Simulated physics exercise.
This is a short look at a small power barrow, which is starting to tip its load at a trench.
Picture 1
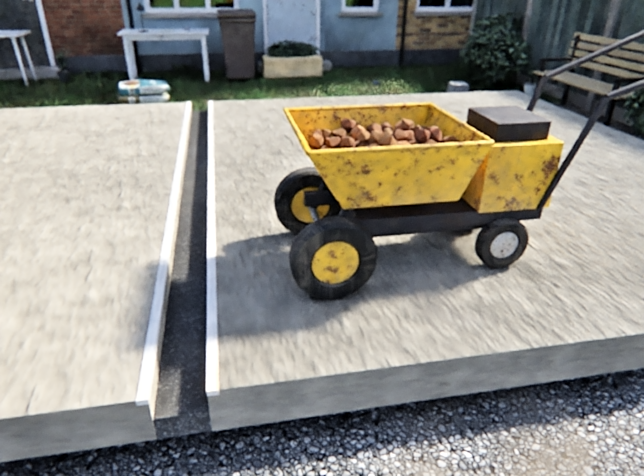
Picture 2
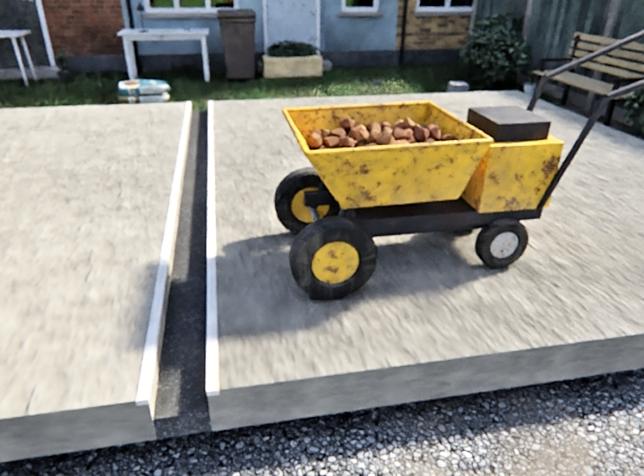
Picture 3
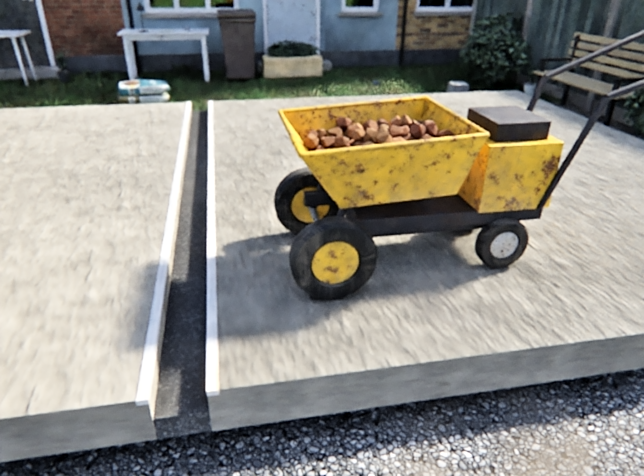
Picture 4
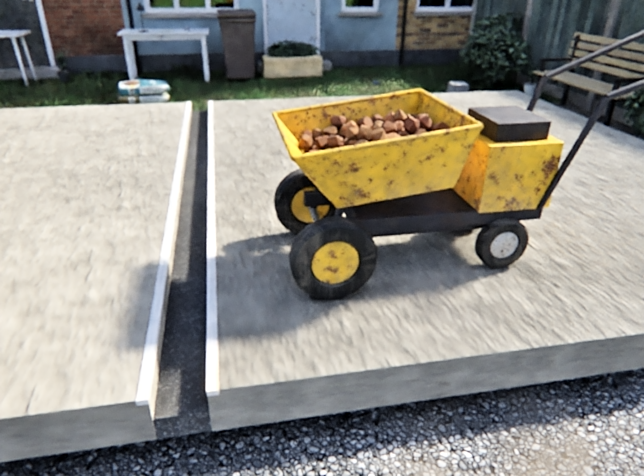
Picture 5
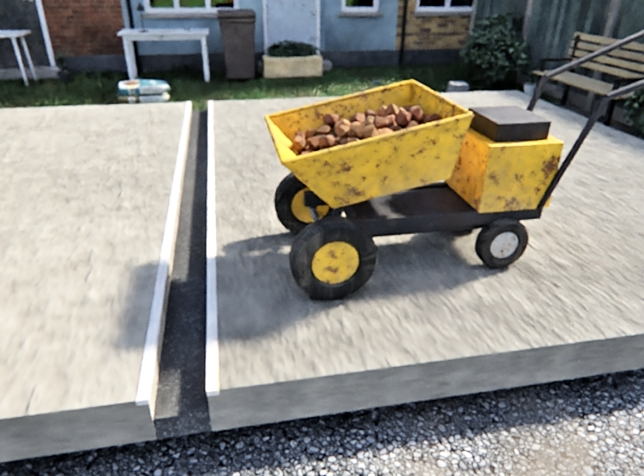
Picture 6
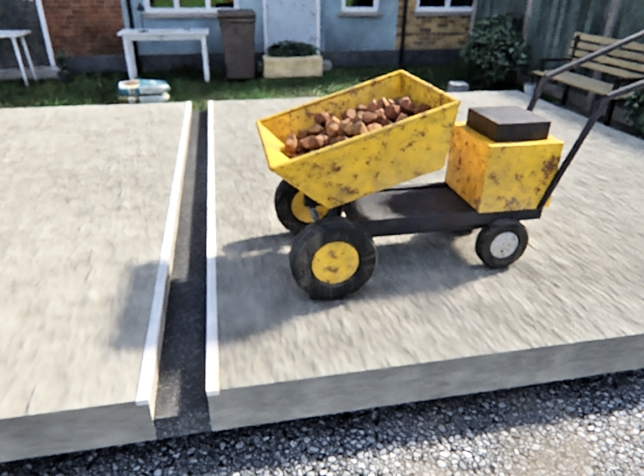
A yellow skip full of brown clods sat level on a small black-wheeled barrow, then its back end rose steadily as it tilted left towards a narrow trench, while the wheels stayed still.
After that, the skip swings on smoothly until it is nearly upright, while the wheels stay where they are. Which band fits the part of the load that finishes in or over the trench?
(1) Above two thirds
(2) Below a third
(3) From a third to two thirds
Option 3: From a third to two thirds.
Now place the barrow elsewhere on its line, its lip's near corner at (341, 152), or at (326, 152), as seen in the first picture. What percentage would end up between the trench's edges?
40 % and 50 %.
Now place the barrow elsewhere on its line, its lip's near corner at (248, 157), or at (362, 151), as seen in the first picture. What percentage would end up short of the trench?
The first stop gives 0 per cent; the second gives 50 per cent.
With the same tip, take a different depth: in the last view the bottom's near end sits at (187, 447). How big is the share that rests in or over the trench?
It comes out near 80 percent.
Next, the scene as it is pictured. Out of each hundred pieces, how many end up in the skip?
Estimate: Near 0 %.
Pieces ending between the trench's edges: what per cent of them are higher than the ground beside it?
40 per cent, near enough.
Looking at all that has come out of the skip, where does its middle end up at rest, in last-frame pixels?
I'd say the middle ends up at about (183, 267).
Soon, skip tipped steeply; all in the skip.
A while on, skip tipped steeply; nearly all in the skip; a stray few in or heaped over the trench; a small part falling.
Towards the end, skip tipped right over; about a third in the skip; a stray few short of the trench; about half in or heaped over the trench; about a quarter beyond it; a stray few falling.
Finally, skip tipped right over; a small part short of the trench; about half in or heaped over the trench; about a third beyond it.
